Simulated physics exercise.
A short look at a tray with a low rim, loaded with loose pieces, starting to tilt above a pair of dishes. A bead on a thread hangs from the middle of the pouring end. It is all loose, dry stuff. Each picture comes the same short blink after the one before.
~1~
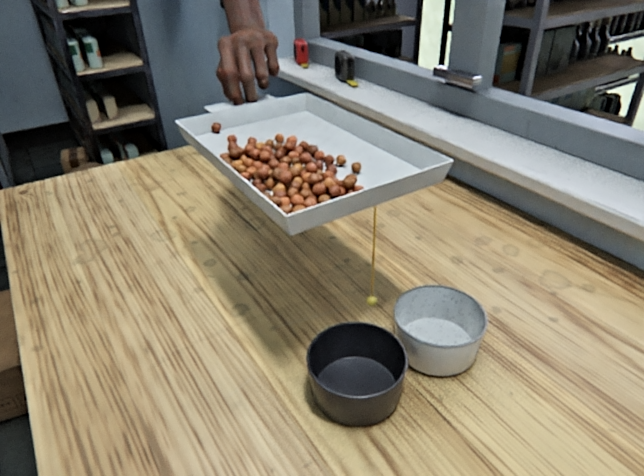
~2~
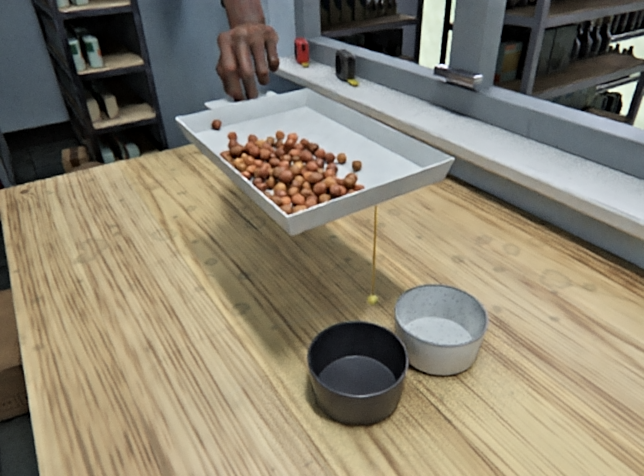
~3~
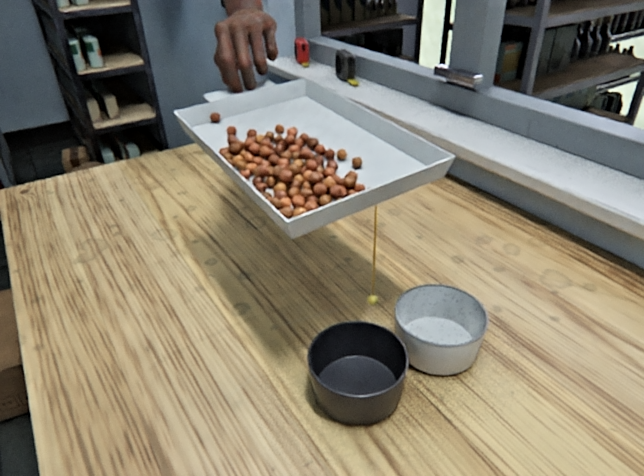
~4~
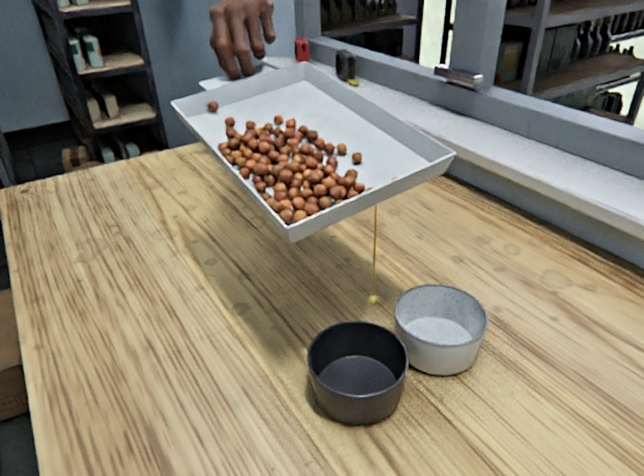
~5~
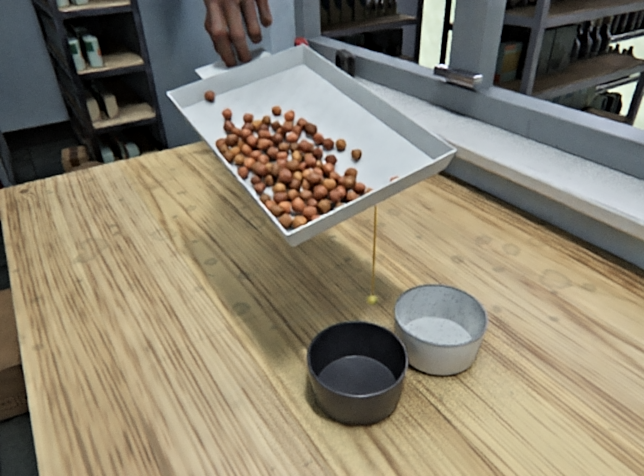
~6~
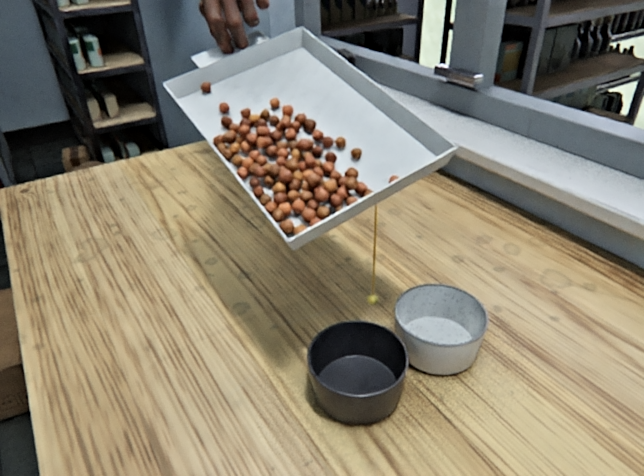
Tray of loose hazelnuts tilting gradually toward its near left corner above two small dishes, a hand gripping the far end.
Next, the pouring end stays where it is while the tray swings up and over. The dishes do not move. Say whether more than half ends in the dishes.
They take under half between them.
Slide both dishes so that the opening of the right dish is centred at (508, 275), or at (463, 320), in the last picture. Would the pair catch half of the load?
First below a half, then below a half.
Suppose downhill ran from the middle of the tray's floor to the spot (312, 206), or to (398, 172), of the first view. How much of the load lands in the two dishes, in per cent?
Near 50 % and 50 %.
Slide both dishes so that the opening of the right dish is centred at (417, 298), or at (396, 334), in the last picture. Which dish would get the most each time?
The first try: The left-hand dish. The second: The dish on the left.
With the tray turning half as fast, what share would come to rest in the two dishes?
Some 30 per cent.
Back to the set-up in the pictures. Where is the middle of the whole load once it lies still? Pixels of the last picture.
Around (307, 399).
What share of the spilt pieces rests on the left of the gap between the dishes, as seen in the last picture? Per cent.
It comes to 100 per cent or so.
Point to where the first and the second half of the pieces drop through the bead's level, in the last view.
The first part at (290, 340); the rest at (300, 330).
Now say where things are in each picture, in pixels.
The first frame shows corners of the pouring end (289, 211) and (445, 160), level; middle of the load (283, 174), hazelnuts; left dish (387, 404); right dish (471, 355); bead on its thread (372, 301).
The second frame shows corners of the pouring end (290, 212) and (446, 158), level; middle of the load (284, 173).
The third frame shows corners of the pouring end (290, 216) and (446, 156), tipped barely, lowest at the left corner; middle of the load (284, 171).
The fourth frame shows corners of the pouring end (290, 222) and (447, 152), tipped a little, lowest at the left corner; middle of the load (283, 168).
The fifth frame shows corners of the pouring end (290, 228) and (447, 149), tipped a little, lowest at the left corner; middle of the load (282, 165).
The sixth frame shows corners of the pouring end (290, 233) and (449, 146), tipped clearly, lowest at the left corner; middle of the load (294, 164), roughly a quarter on the move; left dish (388, 403); right dish (472, 353).
Just after the last frame, tray tipped steeply; almost all on the tray; just a few outside both; just a few in the air.
A moment on, tray tipped past a quarter turn; roughly a quarter on the tray; roughly a quarter in the left dish; roughly half outside both; roughly a quarter in the air.
Further on, tray tipped past a quarter turn; roughly a quarter in the left dish; the larger part outside both.
When it is over, tray tipped past a quarter turn; roughly a quarter in the left dish; not one in the right dish; the larger part outside both.
